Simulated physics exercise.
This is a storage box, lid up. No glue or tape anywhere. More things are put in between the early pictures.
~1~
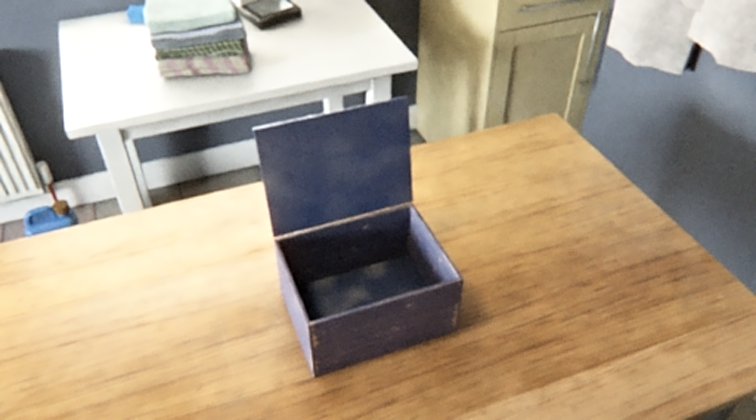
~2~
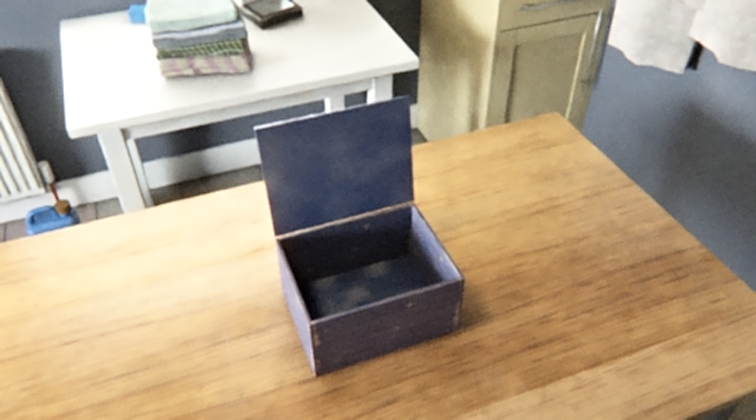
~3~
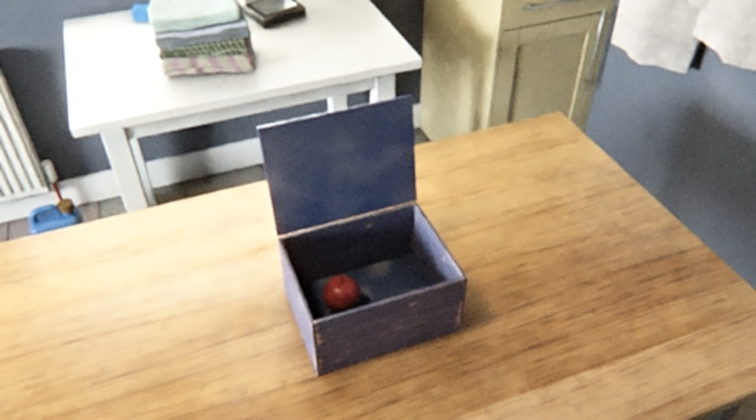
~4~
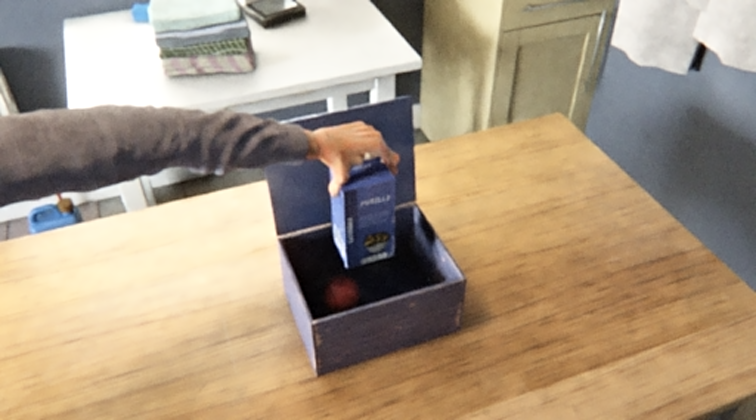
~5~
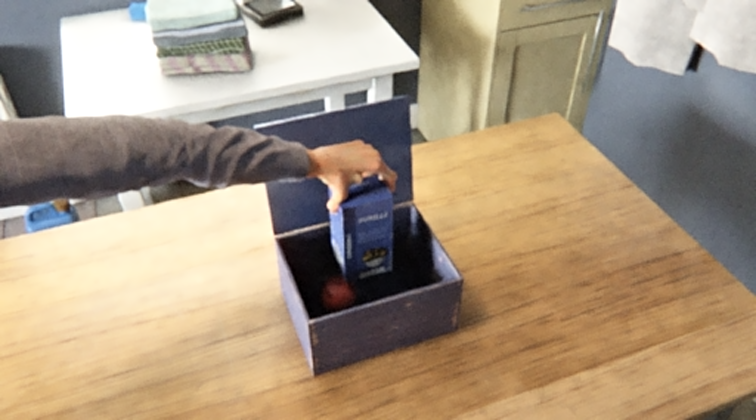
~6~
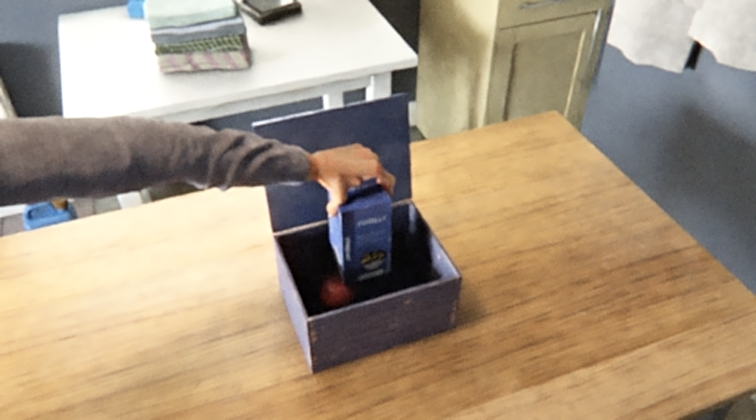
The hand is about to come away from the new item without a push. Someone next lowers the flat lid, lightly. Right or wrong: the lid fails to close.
Wrong, it closes.
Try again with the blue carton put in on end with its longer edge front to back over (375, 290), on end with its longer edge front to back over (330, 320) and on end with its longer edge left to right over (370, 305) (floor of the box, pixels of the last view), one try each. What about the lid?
Open; open; shut.
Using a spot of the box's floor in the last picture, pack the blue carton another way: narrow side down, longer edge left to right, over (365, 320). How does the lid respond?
Packed like that, it goes down completely.
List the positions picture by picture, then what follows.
The last thing is not in view yet, in the first picture.
The last thing is not in view yet, in the second picture.
The last thing is not in view yet; red apple (342, 294), in the third picture.
On its way; blue carton (363, 212); red apple (341, 294), in the fourth picture.
On its way; blue carton (361, 228); red apple (338, 294), in the fifth picture.
Put in, still held; blue carton (360, 231); red apple (337, 292), in the sixth picture.
Then, 0.30 s after the last picture, blue carton on its side near (373, 271); red apple rolled about its own width.
Then, 1.40 s after the last picture, lid 70° above the rim; blue carton on its side near (373, 271); red apple rolled about its own width.
Then, 1.90 s after the last picture, lid 26° above the rim; blue carton on its side near (373, 271); red apple rolled about its own width.
At rest, lid shut; tipped over in the box, blue carton; moved from the start, red apple. Seen from the same camera at the end, blue carton near (373, 271).
